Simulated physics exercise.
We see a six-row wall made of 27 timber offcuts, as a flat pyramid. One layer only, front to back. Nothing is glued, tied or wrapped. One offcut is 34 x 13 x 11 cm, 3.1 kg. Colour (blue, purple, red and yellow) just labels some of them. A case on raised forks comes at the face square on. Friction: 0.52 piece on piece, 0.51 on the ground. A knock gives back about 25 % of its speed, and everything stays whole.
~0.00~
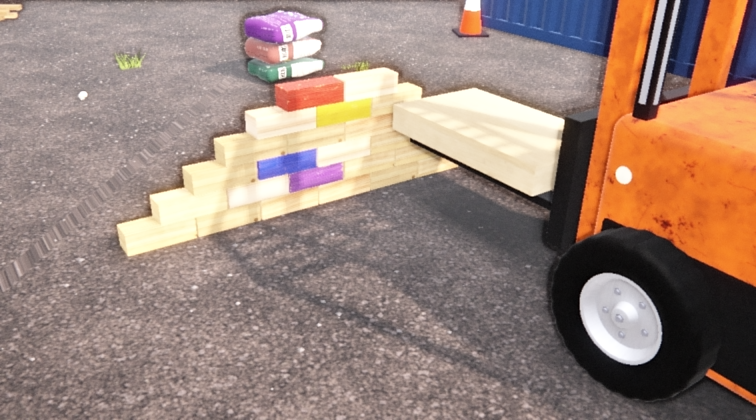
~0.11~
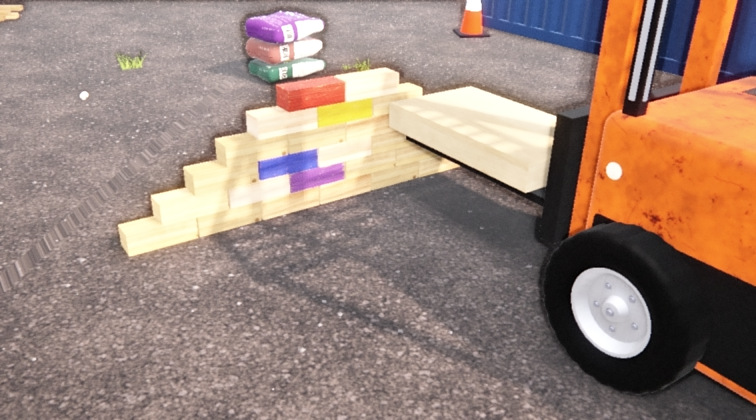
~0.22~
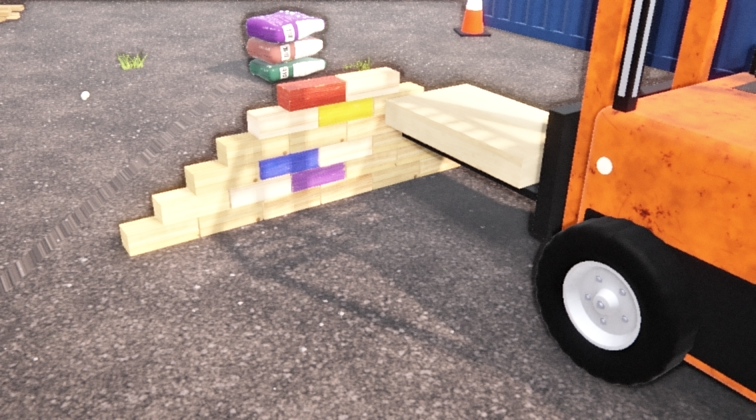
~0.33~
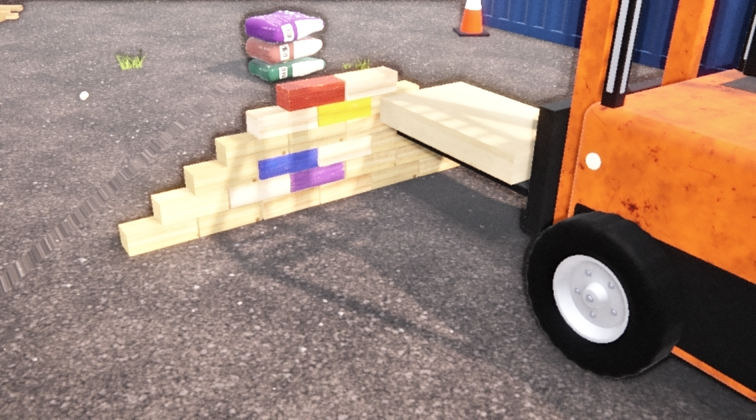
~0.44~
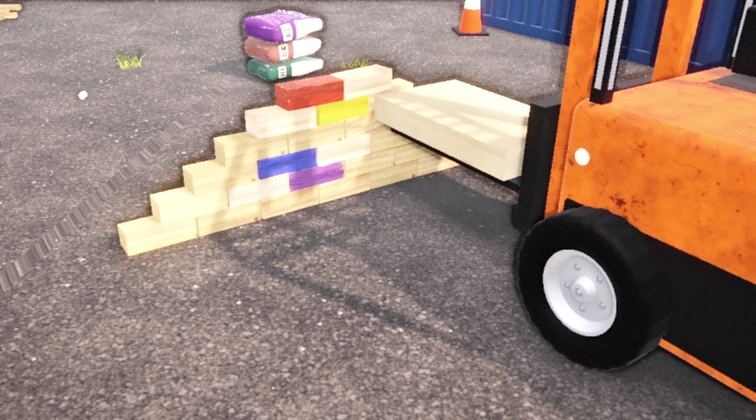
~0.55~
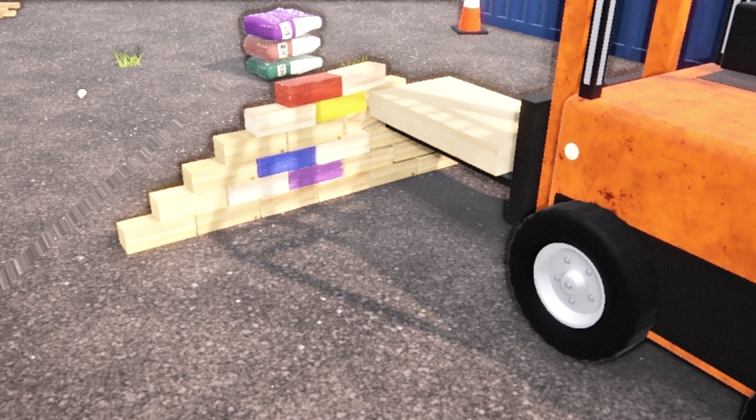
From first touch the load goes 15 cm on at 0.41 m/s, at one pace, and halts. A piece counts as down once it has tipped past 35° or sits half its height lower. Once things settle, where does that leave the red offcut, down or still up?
It comes down.
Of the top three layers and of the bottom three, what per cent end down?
Top 70, bottom 10 per cent.
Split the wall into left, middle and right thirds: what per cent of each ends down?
In per cent: Left 0, middle 40, right 20.
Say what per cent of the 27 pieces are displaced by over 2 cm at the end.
Shifted: 25 per cent.
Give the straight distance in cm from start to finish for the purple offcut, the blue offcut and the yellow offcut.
Moved: Purple 0, blue 0, yellow 75.
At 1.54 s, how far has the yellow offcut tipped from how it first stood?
About 90°.
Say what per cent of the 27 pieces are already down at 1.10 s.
By then 25 per cent.
Around 0.70 s, 1 of the 27 offcuts down; red offcut tipped 15°; yellow offcut tipped 15°.
Around 0.90 s, 7 of the 27 offcuts down; red offcut tipped 43°; yellow offcut tipped 43°.
Around 1.10 s, 7 of the 27 offcuts down; red offcut on its side; yellow offcut on its side.
Around 1.54 s, 7 of the 27 offcuts down; red offcut upside down; yellow offcut on its side.
Finally (2.4 s), 7 of the 27 offcuts down; red offcut upside down; yellow offcut on its side; blue offcut unmoved. Seen by the last camera, middles, red offcut near (219, 173), yellow offcut near (262, 157).
